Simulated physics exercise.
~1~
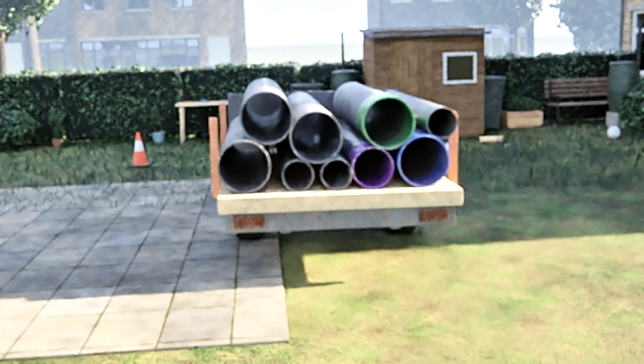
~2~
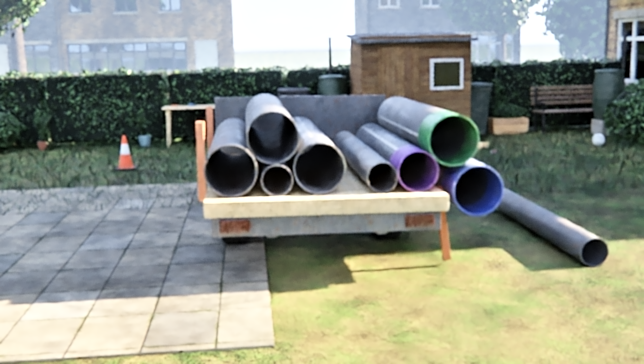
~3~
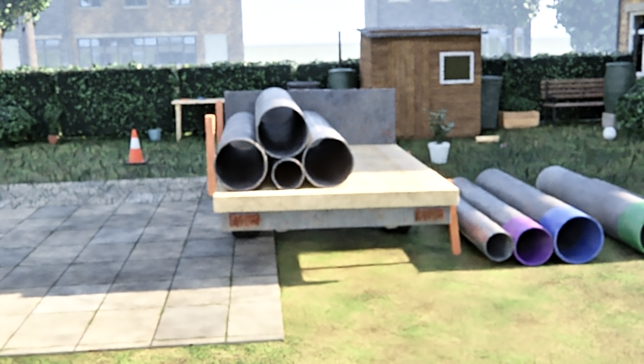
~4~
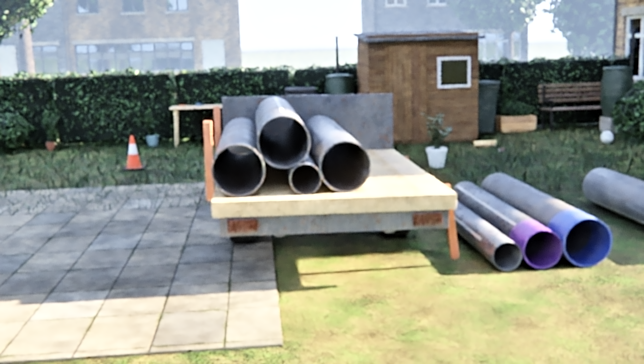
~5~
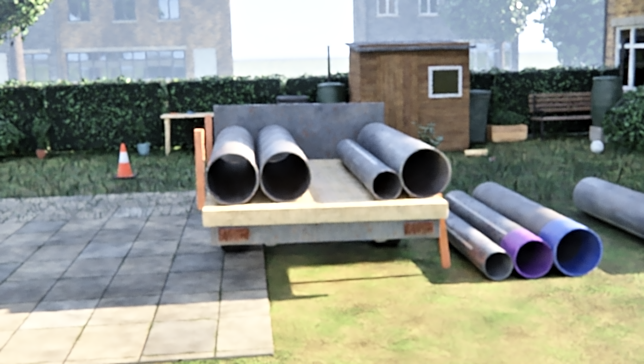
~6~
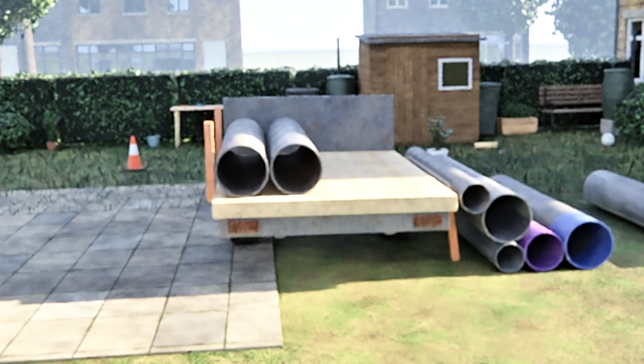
Grey pipes, some with green, purple and blue ends, lie stacked on a flat trailer seen from behind in a garden, with a paved area and an orange cone to the left and a wooden shed and hedge beyond. The posts on the right drop, and the right side of the pile rolls off, the blue and purple pipes and the green one landing on the grass. A few grey pipes stay heaped on the left, then that heap loosens and two more roll across the deck and off the right side. Two grey pipes remain side by side at the left posts.
